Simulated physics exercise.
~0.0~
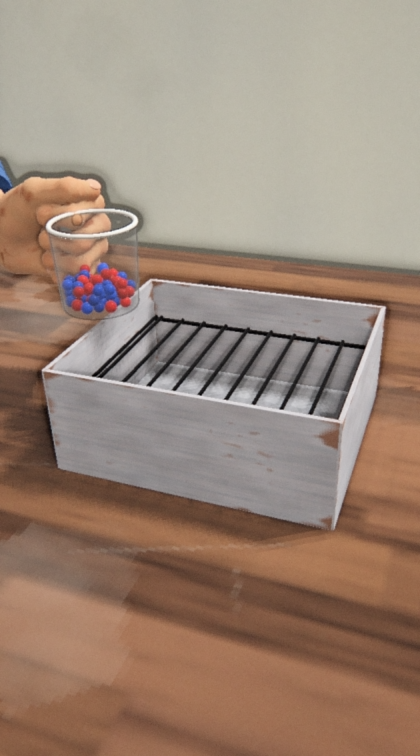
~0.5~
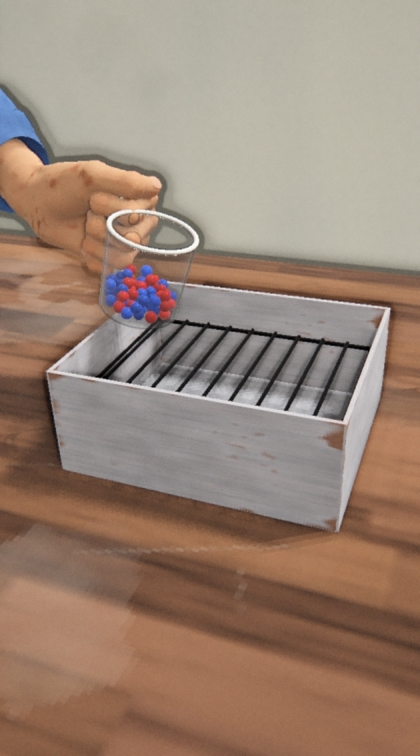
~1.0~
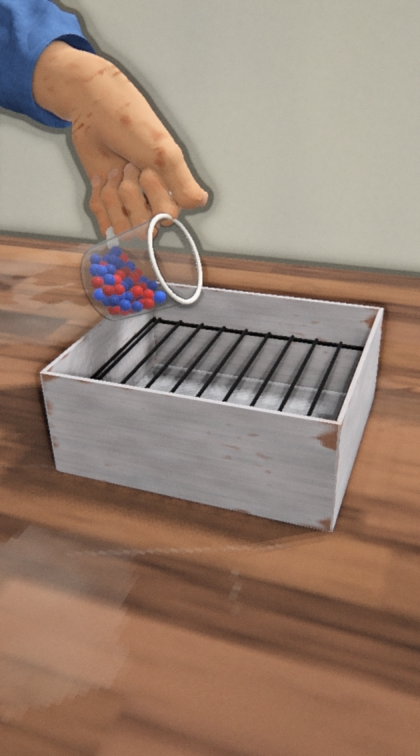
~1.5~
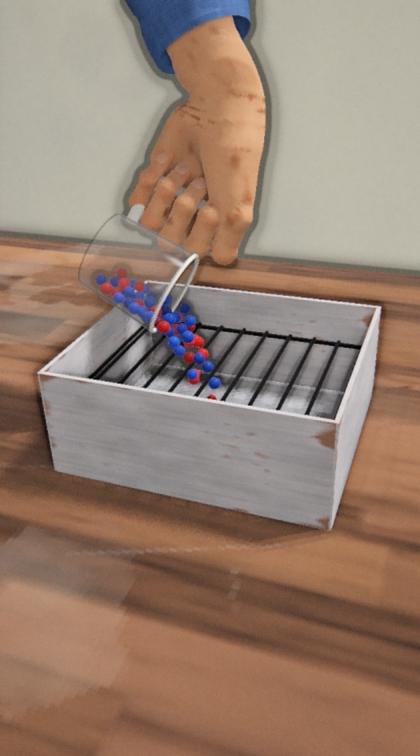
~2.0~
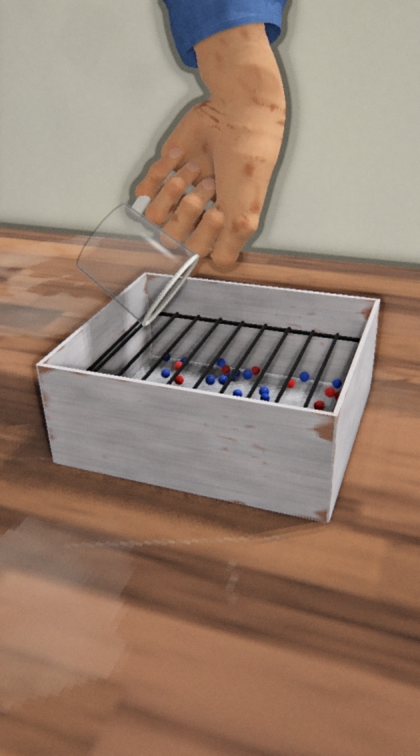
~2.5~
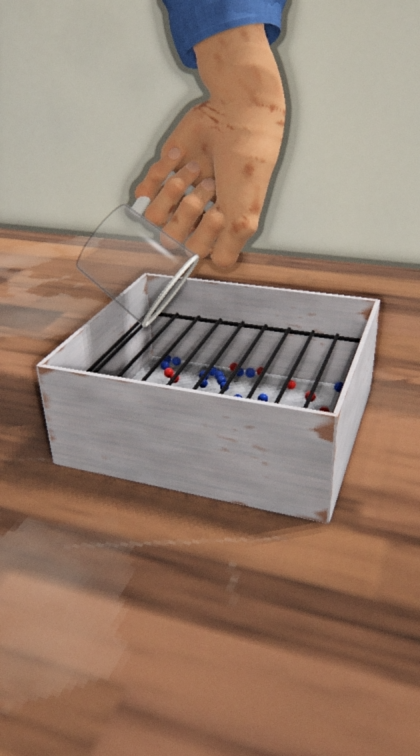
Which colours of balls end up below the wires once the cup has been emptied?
Both colours do. The red balls and the blue balls all end up below the wires in the box.
A hand tips a clear cup, and red and blue balls fall through black wires.
